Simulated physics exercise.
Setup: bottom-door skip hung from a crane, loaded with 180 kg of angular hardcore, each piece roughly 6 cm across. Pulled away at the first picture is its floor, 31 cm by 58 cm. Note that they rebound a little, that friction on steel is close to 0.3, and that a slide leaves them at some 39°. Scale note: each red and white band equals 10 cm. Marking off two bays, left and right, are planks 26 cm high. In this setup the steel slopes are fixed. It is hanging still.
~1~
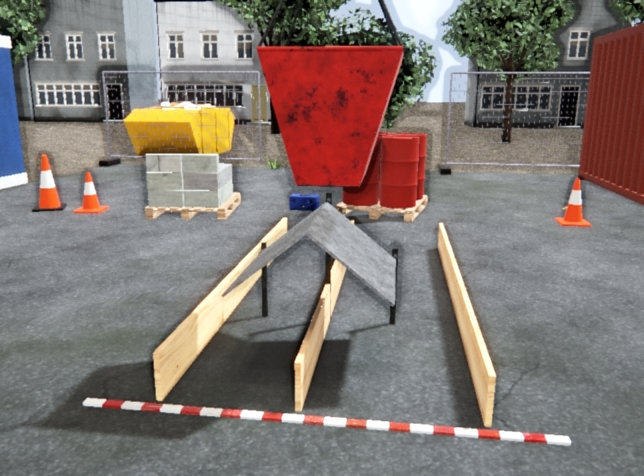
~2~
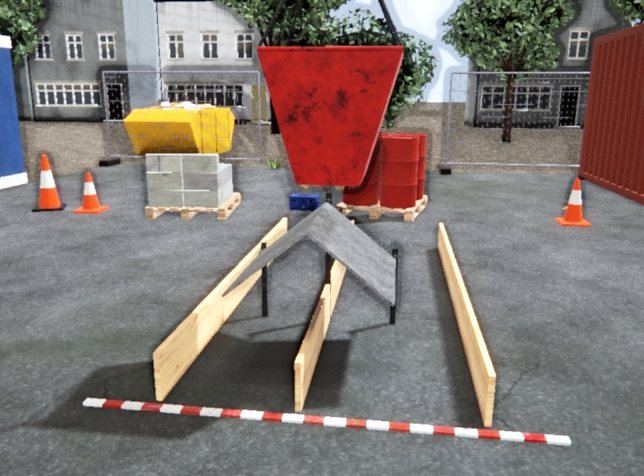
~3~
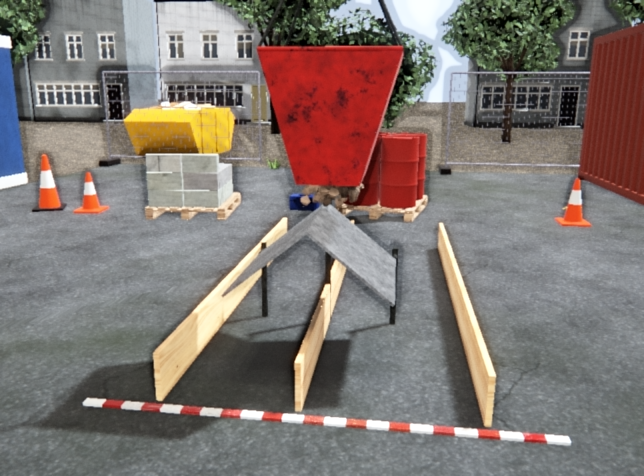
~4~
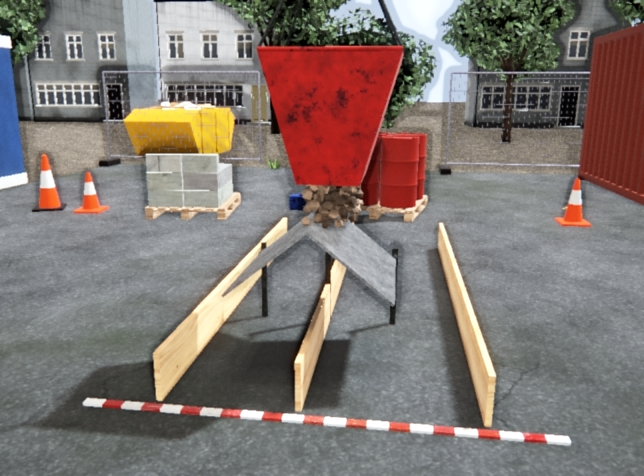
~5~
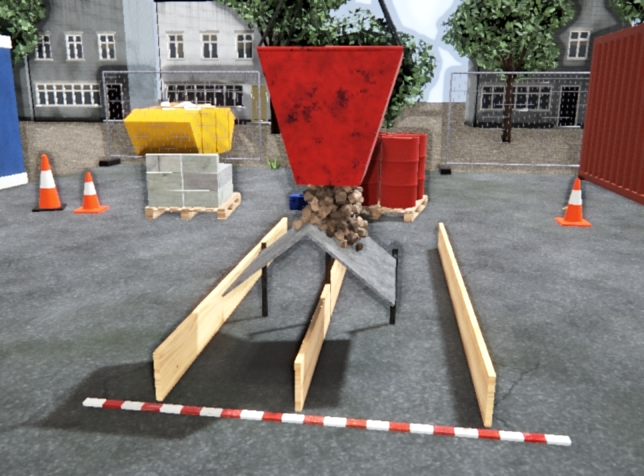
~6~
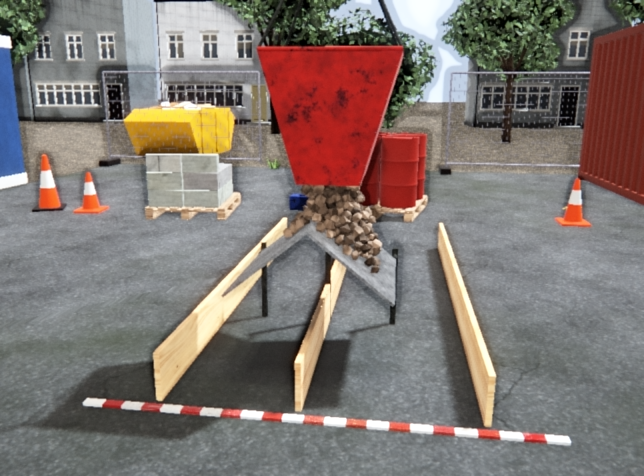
In a paved yard, brown rubble drops from a red skip and slides down the ramp's right side.
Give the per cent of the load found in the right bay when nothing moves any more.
I would say 82 percent.
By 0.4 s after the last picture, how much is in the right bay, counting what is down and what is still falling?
About 35 per cent by then.
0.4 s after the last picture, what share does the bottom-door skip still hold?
5 %, roughly.
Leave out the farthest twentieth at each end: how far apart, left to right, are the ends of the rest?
The stretch runs about 150 cm.
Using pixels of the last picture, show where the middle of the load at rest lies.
Middle of load approx at pixel (429, 351).
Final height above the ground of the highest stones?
30 cm.
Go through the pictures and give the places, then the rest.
In the first frame, the outlet is at (328, 175); nothing has dropped yet.
In the second frame, the outlet is at (328, 175); 3 % is out.
In the third frame, outlet at (328, 175), the stream shows down to (328, 197); 91 % still inside.
In the fourth frame, outlet at (328, 175), the stream shows down to (331, 219); 83 % still inside.
In the fifth frame, outlet at (328, 175), the stream shows down to (354, 238); 76 % still inside.
In the sixth frame, outlet at (328, 175), the stream shows down to (373, 259); 67 % still inside.
Then, 0.4 s after the last picture, 6 % in the bottom-door skip, 54 % on the steel, 4 % falling or lying in the left bay, 36 % falling or lying in the right bay; the stones farthest right are at (465, 355).
Then, 0.8 s after the last picture, 0 % in the bottom-door skip, 8 % on the steel, 1 % falling or lying left of the bays, 13 % falling or lying in the left bay, 77 % falling or lying in the right bay; the stones farthest right are at (475, 345).
Then, 1.4 s after the last picture, 0 % in the bottom-door skip, 2 % falling or lying left of the bays, 15 % falling or lying in the left bay, 82 % falling or lying in the right bay, 1 % falling or lying right of the bays; the stones farthest right are at (506, 357).
Then, 2.3 s after the last picture, 0 % in the bottom-door skip, 2 % falling or lying left of the bays, 15 % falling or lying in the left bay, 82 % falling or lying in the right bay, 1 % falling or lying right of the bays; the stones farthest right are at (506, 357).
Then, 4.2 s after the last picture, 0 % in the bottom-door skip, 2 % left of the bays, 15 % in the left bay, 82 % in the right bay, 1 % right of the bays; the stones farthest right are at (506, 357).
